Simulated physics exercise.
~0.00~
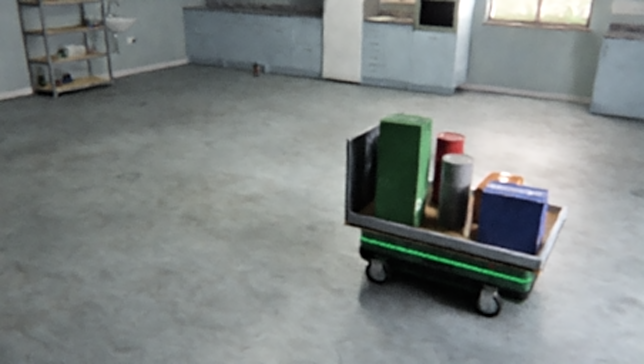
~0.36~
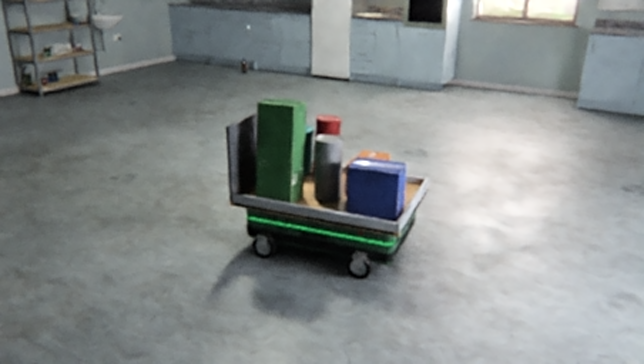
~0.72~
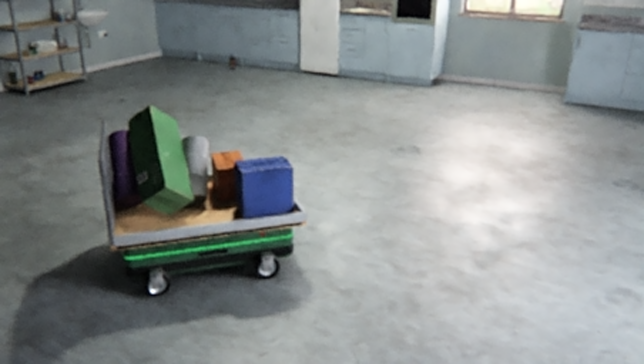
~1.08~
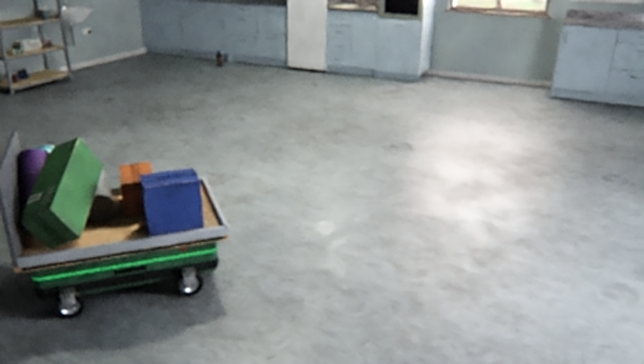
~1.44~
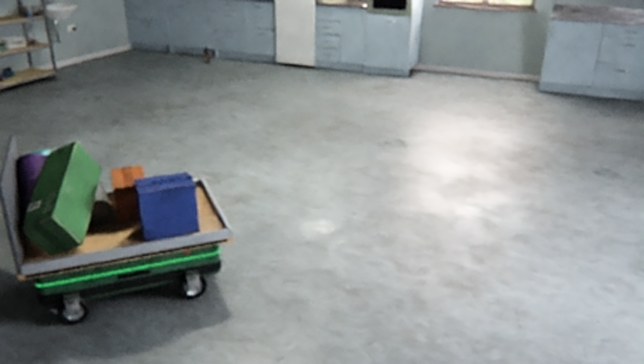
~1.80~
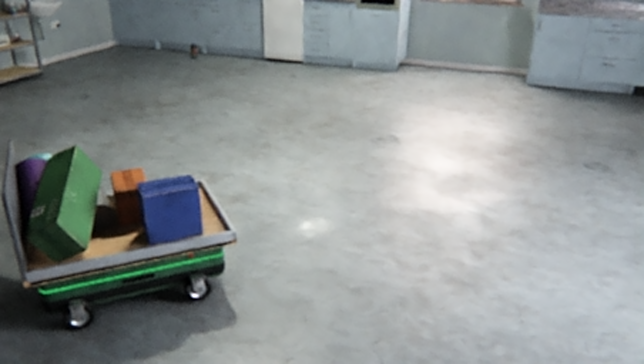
A low cart carrying loose boxes and canisters rolled leftward across a grey floor and swung around, its tall green box tipping and the red canister dropping out of sight, then stopped at the left with the green box slumped beside the upright blue one.
